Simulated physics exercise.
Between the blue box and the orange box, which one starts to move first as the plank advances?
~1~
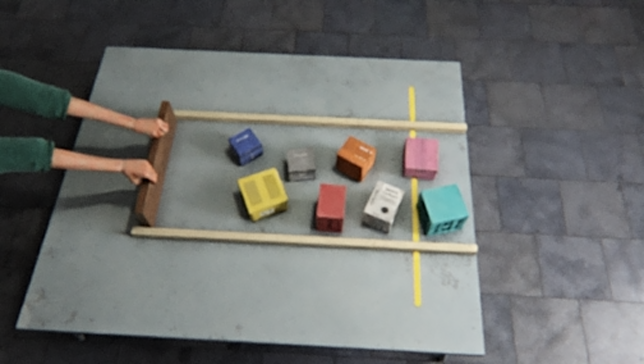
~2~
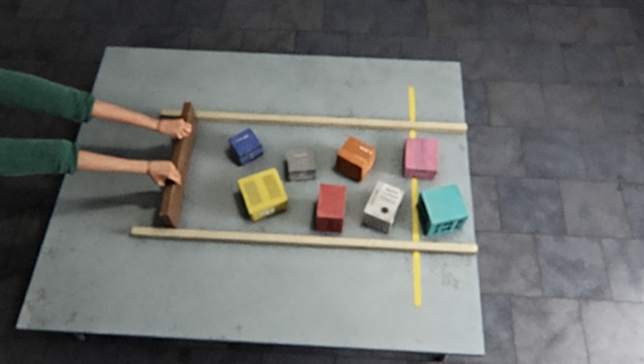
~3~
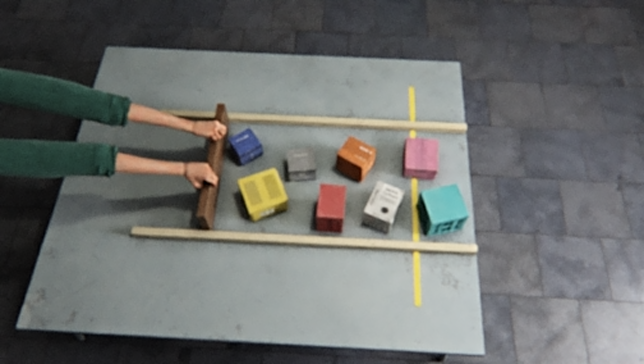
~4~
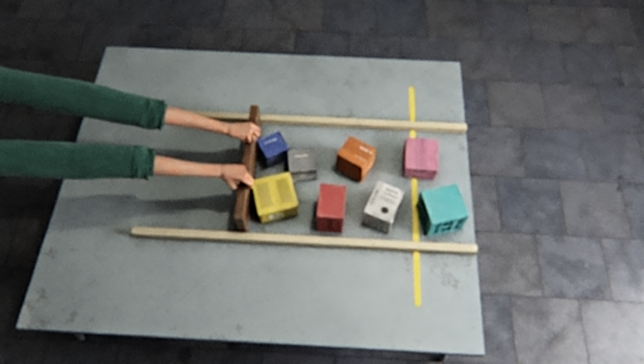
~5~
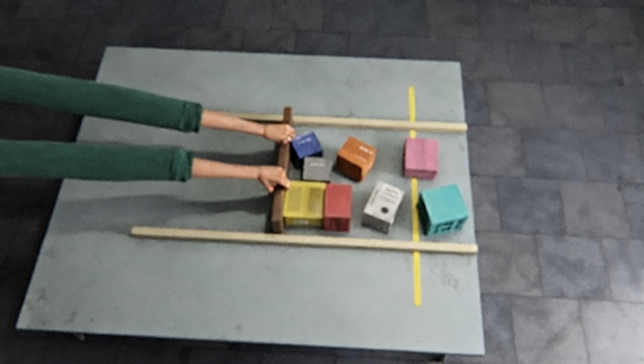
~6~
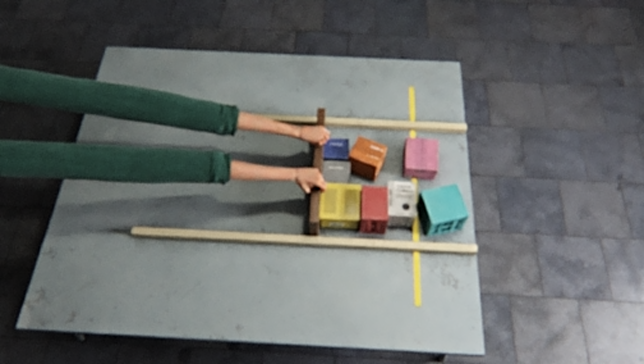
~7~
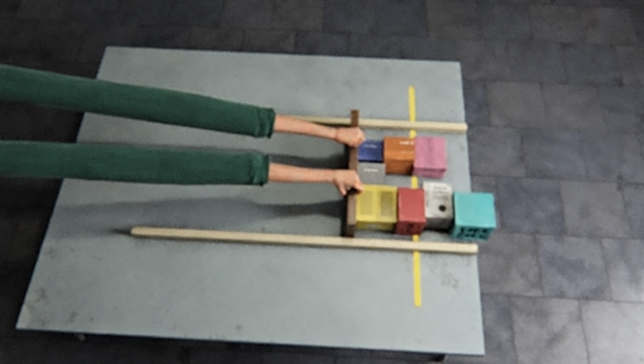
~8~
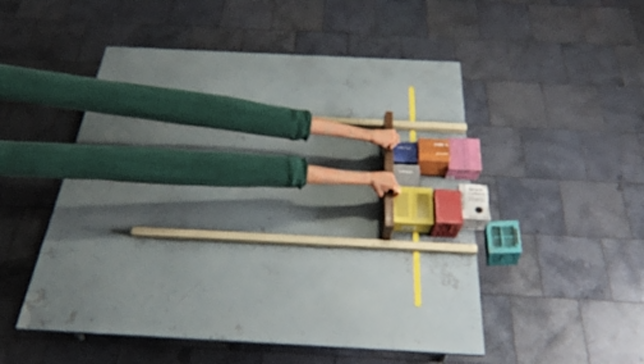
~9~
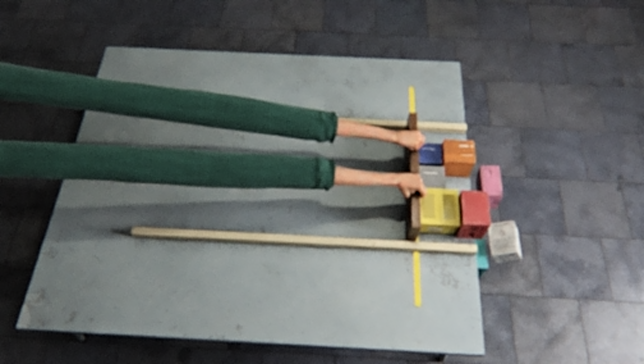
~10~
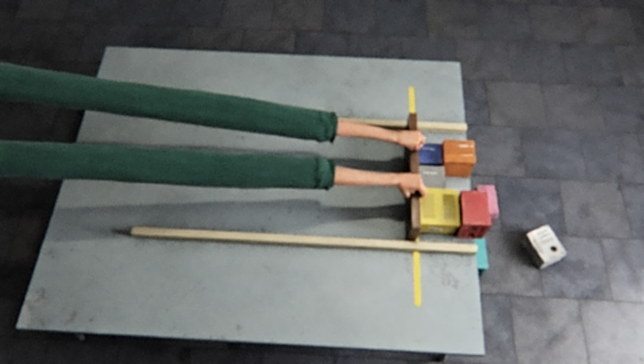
The blue box starts to move first, pushed right by the plank. The orange box stays put until later, when the group has been pushed closer together.
